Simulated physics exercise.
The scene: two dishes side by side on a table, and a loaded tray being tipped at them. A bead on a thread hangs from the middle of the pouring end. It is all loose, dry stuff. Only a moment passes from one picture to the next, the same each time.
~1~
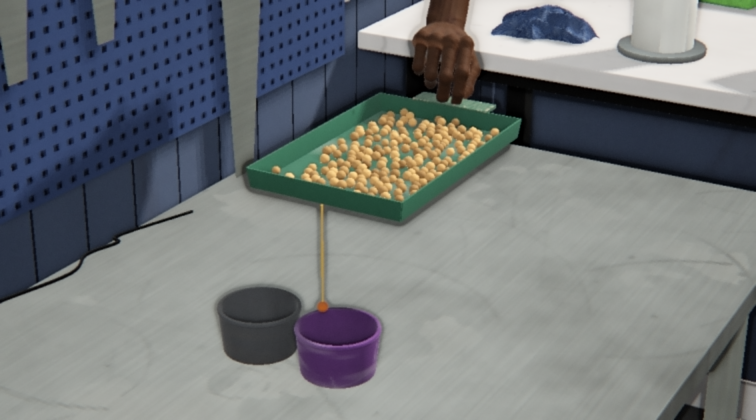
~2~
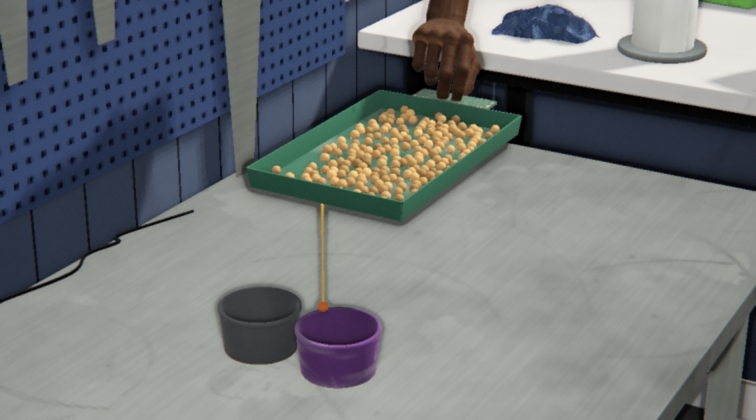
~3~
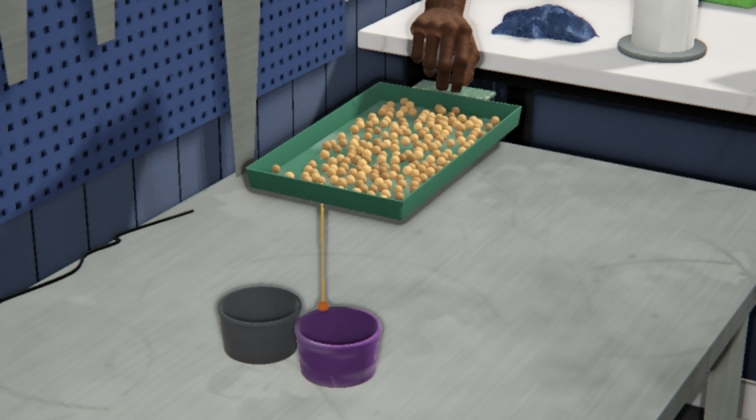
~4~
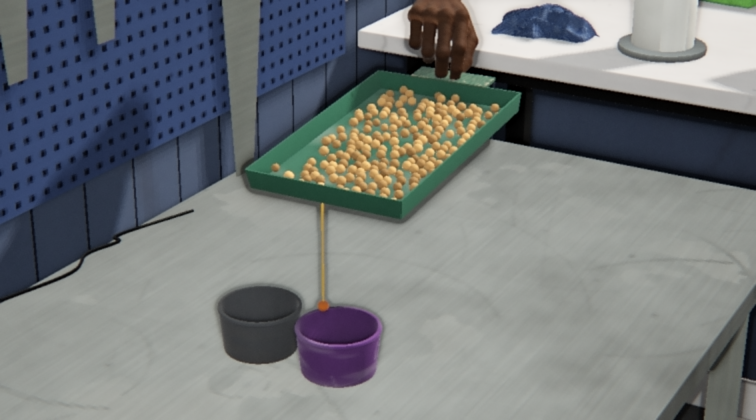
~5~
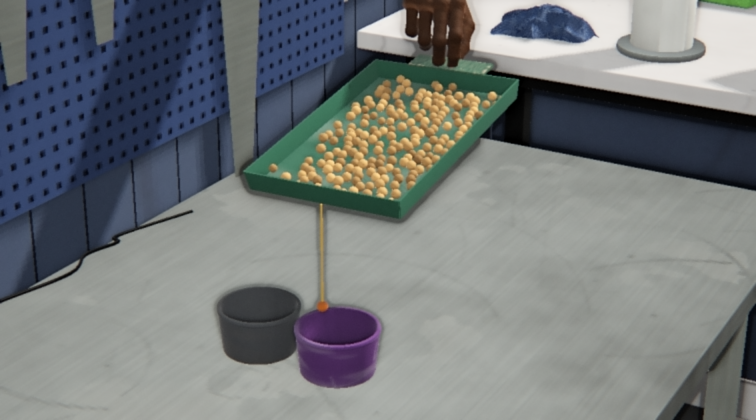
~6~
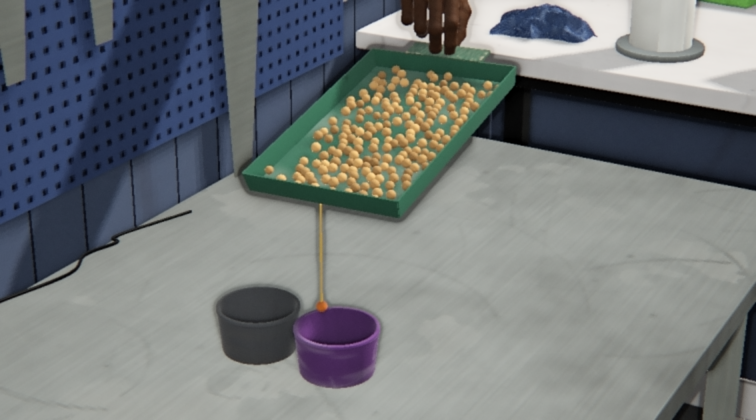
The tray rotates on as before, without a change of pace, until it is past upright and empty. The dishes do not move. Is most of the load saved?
Together they catch under half.
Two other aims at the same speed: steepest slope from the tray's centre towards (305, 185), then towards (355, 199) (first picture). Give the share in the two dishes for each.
Near 40 % and 0 %.
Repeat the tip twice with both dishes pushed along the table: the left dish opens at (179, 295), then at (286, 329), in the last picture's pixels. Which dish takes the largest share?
First the right dish, then the left one.
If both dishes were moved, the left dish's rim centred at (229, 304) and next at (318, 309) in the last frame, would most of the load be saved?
First the smaller part, then the smaller part.
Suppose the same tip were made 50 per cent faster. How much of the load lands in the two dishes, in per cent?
Some 10 per cent.
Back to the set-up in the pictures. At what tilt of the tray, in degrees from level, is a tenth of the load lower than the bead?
At some 85 degrees.
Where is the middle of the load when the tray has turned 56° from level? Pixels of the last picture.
Roughly at (315, 157).
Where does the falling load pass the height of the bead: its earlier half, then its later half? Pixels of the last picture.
First near (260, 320), later near (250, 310).
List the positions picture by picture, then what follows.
In the first picture, corners of the pouring end at (250, 167) and (401, 201), level; middle of the load at (395, 155), round wooden beads; left dish at (237, 339); right dish at (316, 362); bead on its thread at (323, 307).
In the second picture, corners of the pouring end at (251, 167) and (401, 200), level; middle of the load at (395, 153).
In the third picture, corners of the pouring end at (250, 168) and (401, 200), tipped barely, lowest at the left corner; middle of the load at (395, 149).
In the fourth picture, corners of the pouring end at (249, 169) and (400, 199), tipped a little, lowest at the left corner; middle of the load at (394, 142).
In the fifth picture, corners of the pouring end at (248, 170) and (398, 199), tipped a little, lowest at the left corner; middle of the load at (391, 136).
In the sixth picture, corners of the pouring end at (246, 172) and (396, 199), tipped a little, lowest at the left corner; middle of the load at (386, 132), nearly all on the move; left dish at (236, 339); right dish at (315, 361).
Soon after the last picture, tray tipped steeply; nearly all on the tray; a stray few outside both; a stray few in the air.
A little later, tray tipped right over; about a third on the tray; a stray few in the left dish; about a third outside both; about a third in the air.
Later still, tray tipped past a quarter turn; a stray few in the right dish; a small part in the left dish; most outside both.
By the end, tray tipped past a quarter turn; a stray few in the right dish; a small part in the left dish; most outside both.
